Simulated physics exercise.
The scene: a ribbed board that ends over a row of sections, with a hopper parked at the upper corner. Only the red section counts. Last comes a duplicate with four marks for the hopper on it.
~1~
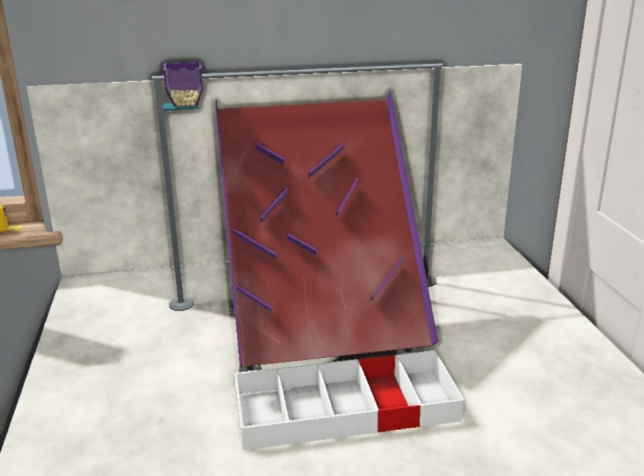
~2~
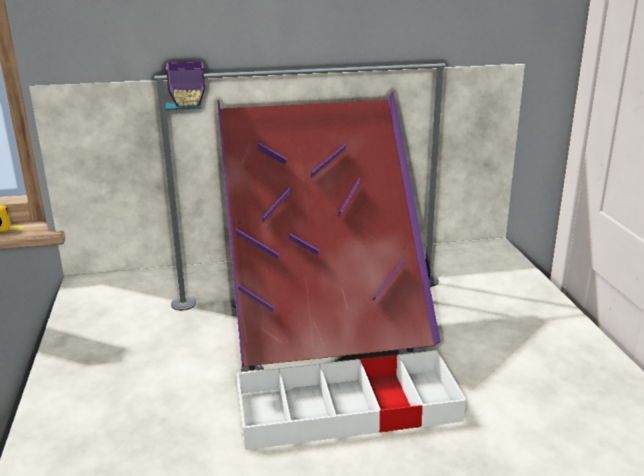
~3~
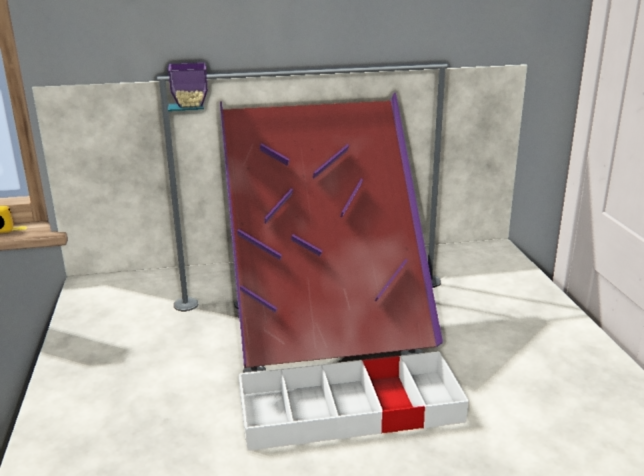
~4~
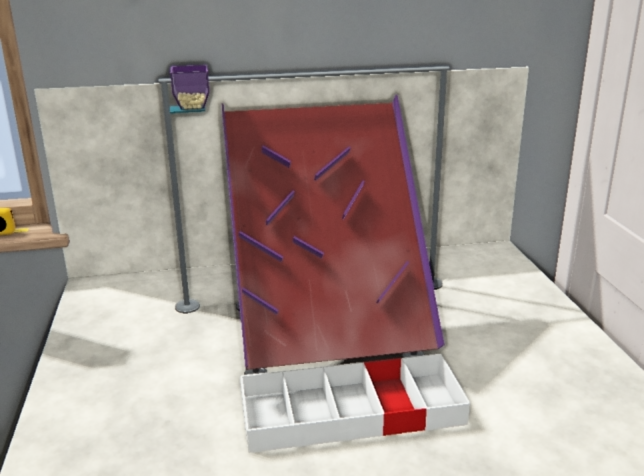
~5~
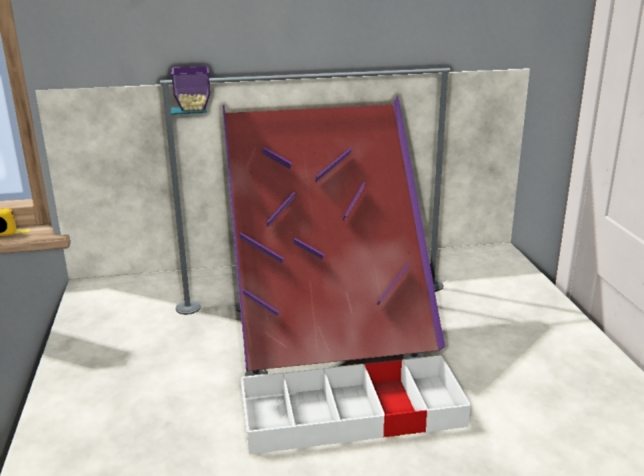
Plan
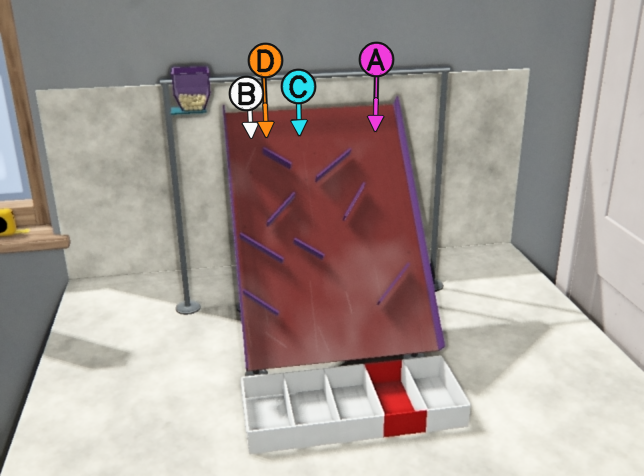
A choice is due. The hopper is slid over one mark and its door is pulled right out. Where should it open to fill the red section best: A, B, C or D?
C beats the others.
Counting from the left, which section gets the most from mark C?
It is the fourth one.
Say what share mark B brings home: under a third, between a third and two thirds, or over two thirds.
Mark B gives under a third.
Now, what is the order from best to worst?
Best to worst: C, D, B, A.
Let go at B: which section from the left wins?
It is the third one.
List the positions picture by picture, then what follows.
Hopper at (186, 96), soya beans, door shut, in the first frame.
Ribs (259, 143) to (287, 159), (312, 172) to (346, 144), (263, 218) to (290, 188), in the second frame.
Ribs (343, 212) to (362, 179), (238, 230) to (281, 255), (292, 235) to (322, 252), in the third frame.
Ribs (242, 288) to (278, 311), (379, 300) to (408, 262), in the fourth frame.
Red section at (405, 422), number 4 of 5 from the left, in the fifth frame.
On the marked copy, mark A meets the board at (375, 125); mark B meets the board at (250, 132); mark C meets the board at (299, 129); mark D meets the board at (266, 131).
If A is chosen, a stray few in the red section, most in other sections, a small part outside the box.
If B is chosen, about a quarter in the red section, most in other sections, a stray few held on the board, a stray few outside the box.
If C is chosen, most in the red section, about a quarter in other sections, a stray few outside the box.
If D is chosen, about half in the red section, about a third in other sections, a stray few outside the box.
